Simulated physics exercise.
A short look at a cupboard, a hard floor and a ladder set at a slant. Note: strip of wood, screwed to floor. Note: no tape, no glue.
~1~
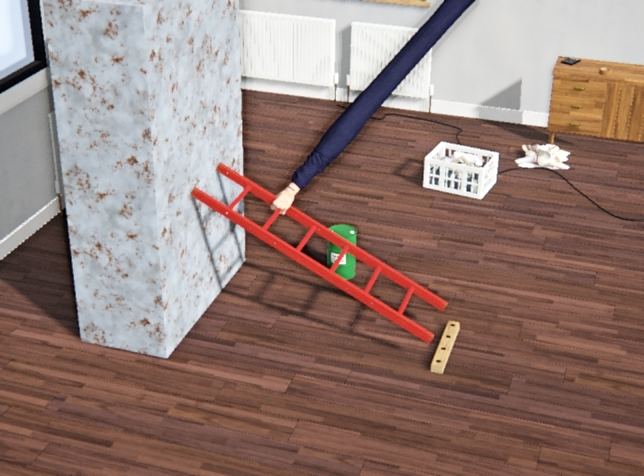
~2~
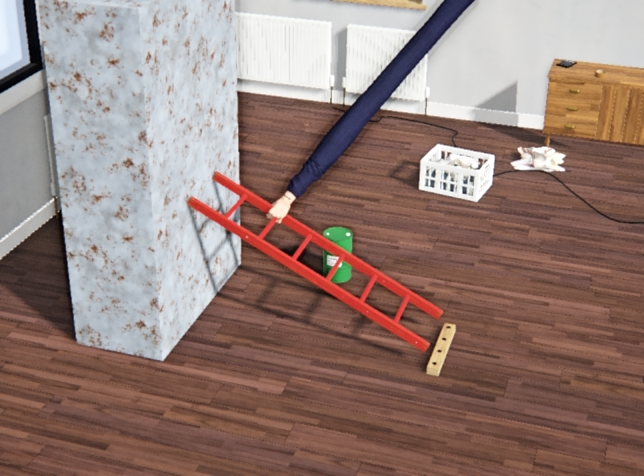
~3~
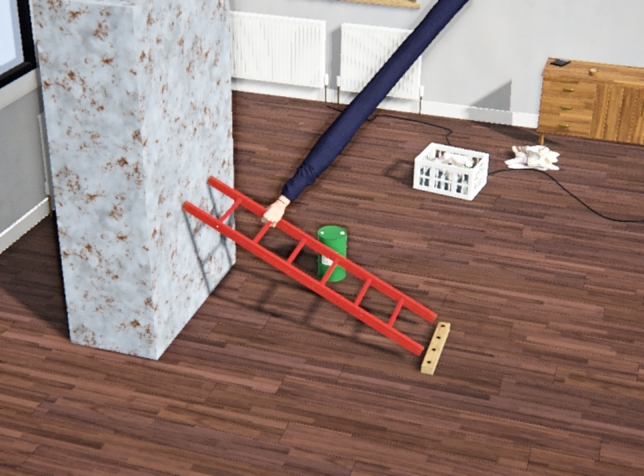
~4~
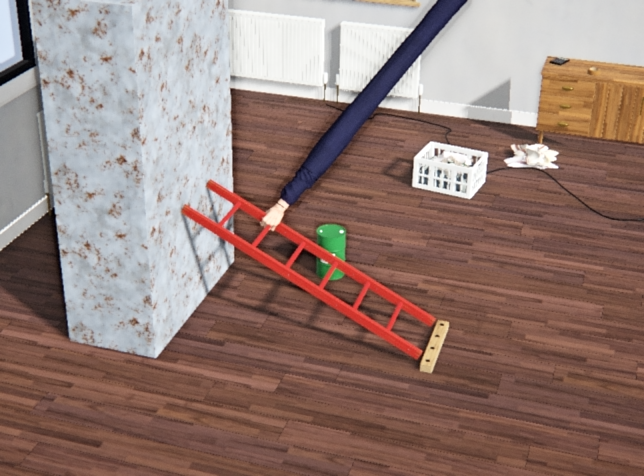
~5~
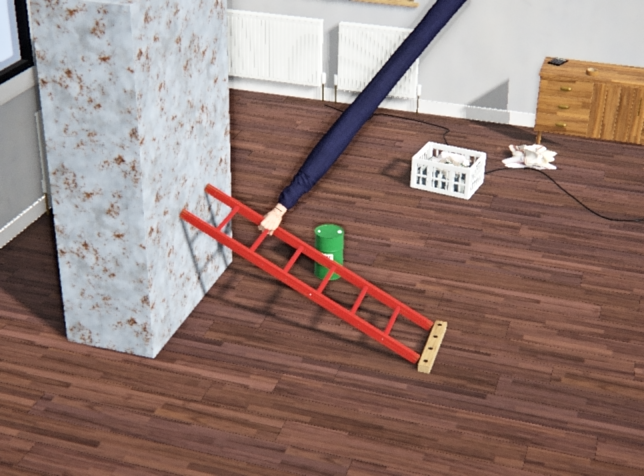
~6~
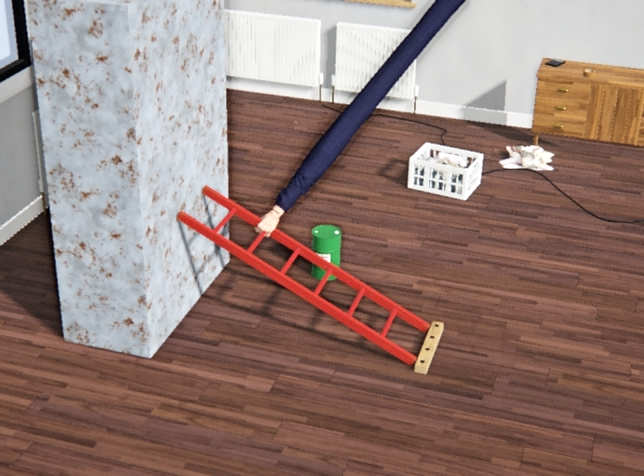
A hand lowers a slanted red ladder until its foot meets a wooden strip.
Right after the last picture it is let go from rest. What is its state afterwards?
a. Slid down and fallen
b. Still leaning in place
b, still leaning in place.
Then, 0.10 s after the last picture, red ladder at rest near (306, 274).
At rest, the red ladder stays up, near (306, 274); the bystanders in place.
